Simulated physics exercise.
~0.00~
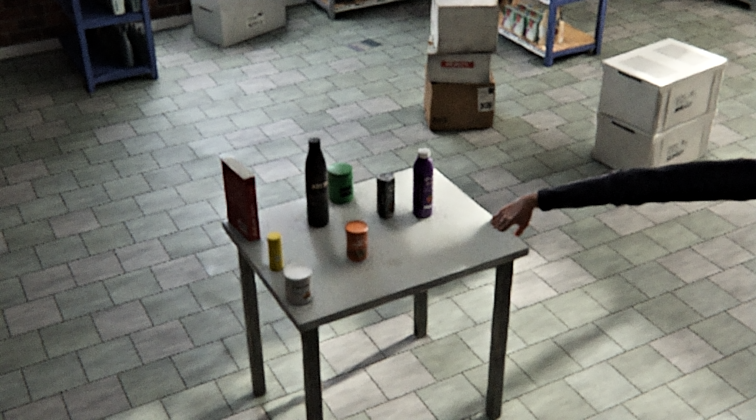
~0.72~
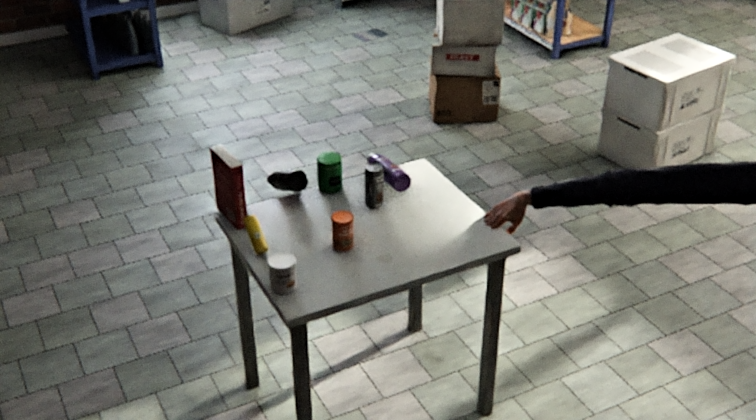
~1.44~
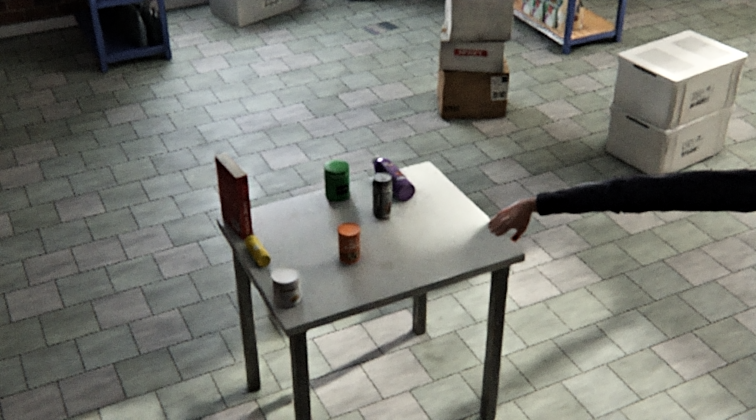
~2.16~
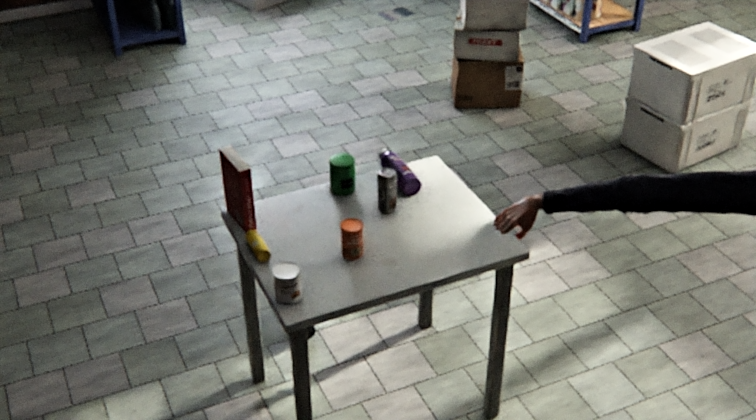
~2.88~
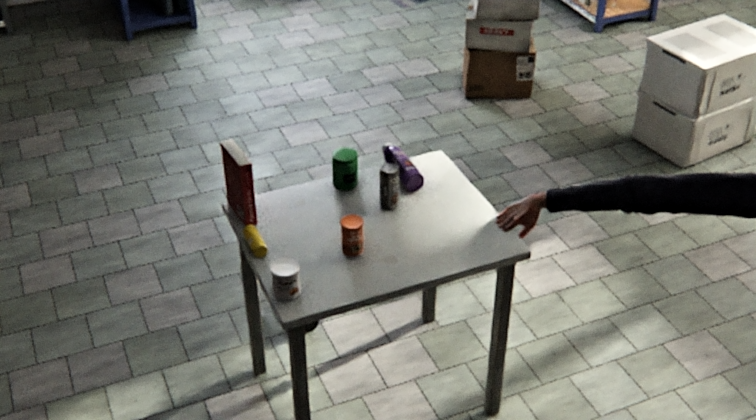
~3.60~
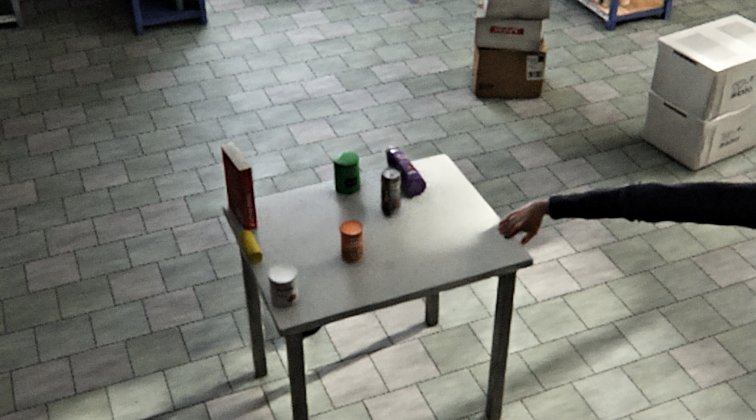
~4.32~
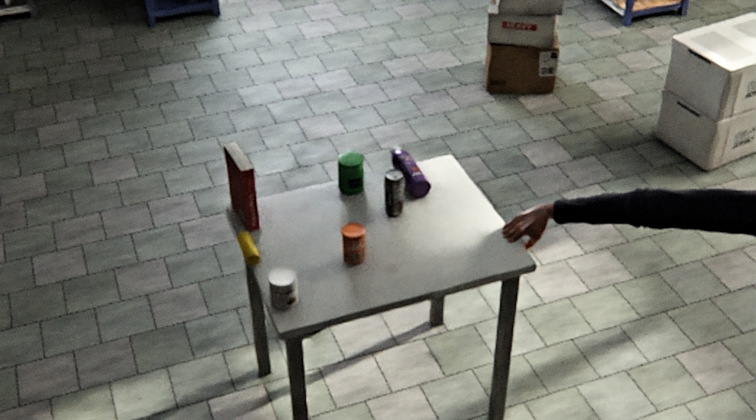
To begin with, a dark-sleeved arm reaches in from the right, its hand at the edge of a small table where bottles, tins, a grey can, a green jar, a yellow shaker and a red book all stand upright. Suddenly the tall black bottle and the purple bottle topple, and the yellow shaker tips into a lean. The black bottle then goes off the table, while the shaker drops onto its side near the book. After that, little changes as the view drifts slightly sideways. At the end, the purple bottle and shaker lie on the tabletop, with everything else there still standing.
